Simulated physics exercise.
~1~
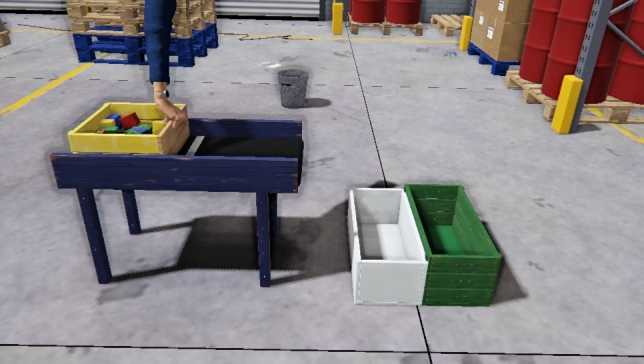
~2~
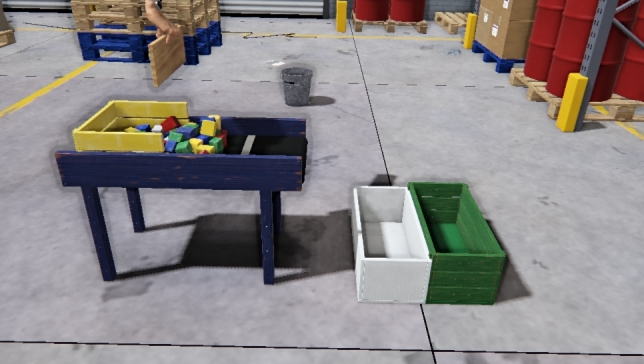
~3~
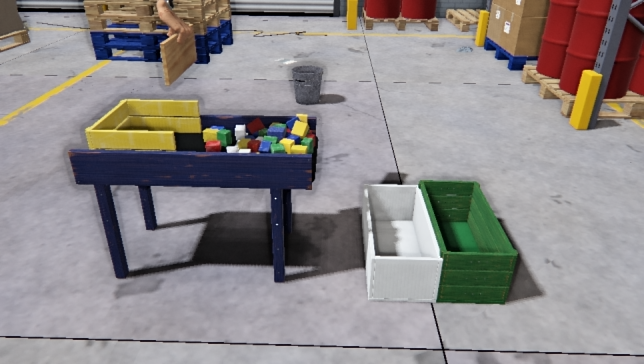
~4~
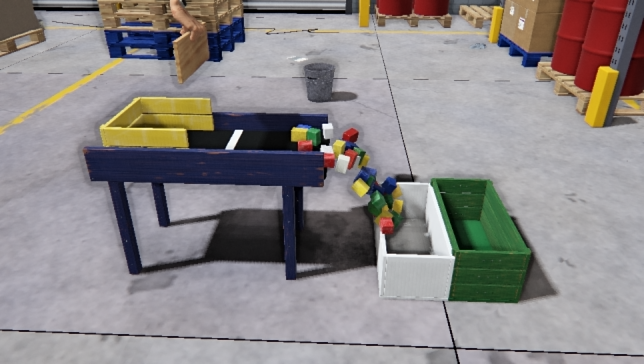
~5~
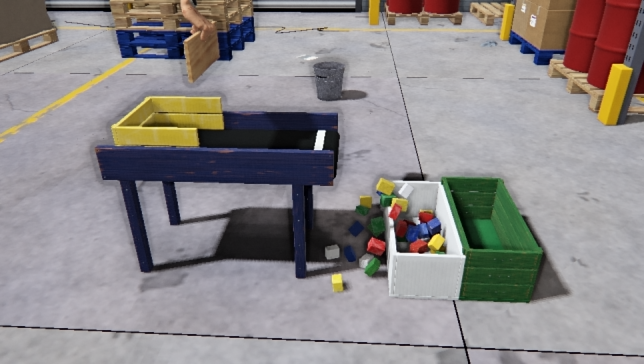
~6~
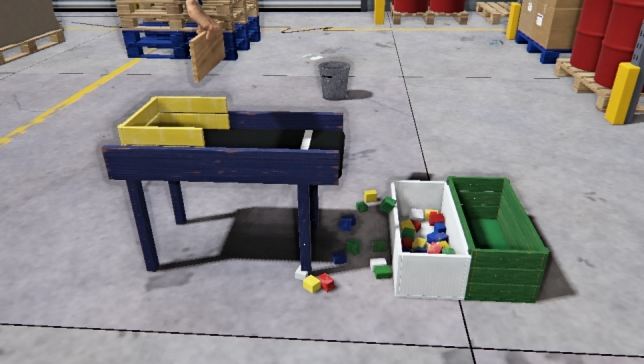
A hand at the upper left lifts a wooden panel from the yellow pen on a dark blue, table-like belt in a warehouse, seen from slightly above. White and green boxes stand on the concrete floor to the right, with a grey bucket, pallets and red drums behind. Colourful toy bricks spill from the pen and ride right along the black belt. They pour off its end in a tumbling stream toward the white box. Most land inside it, while others scatter on the floor short of it, and the green box stays empty.
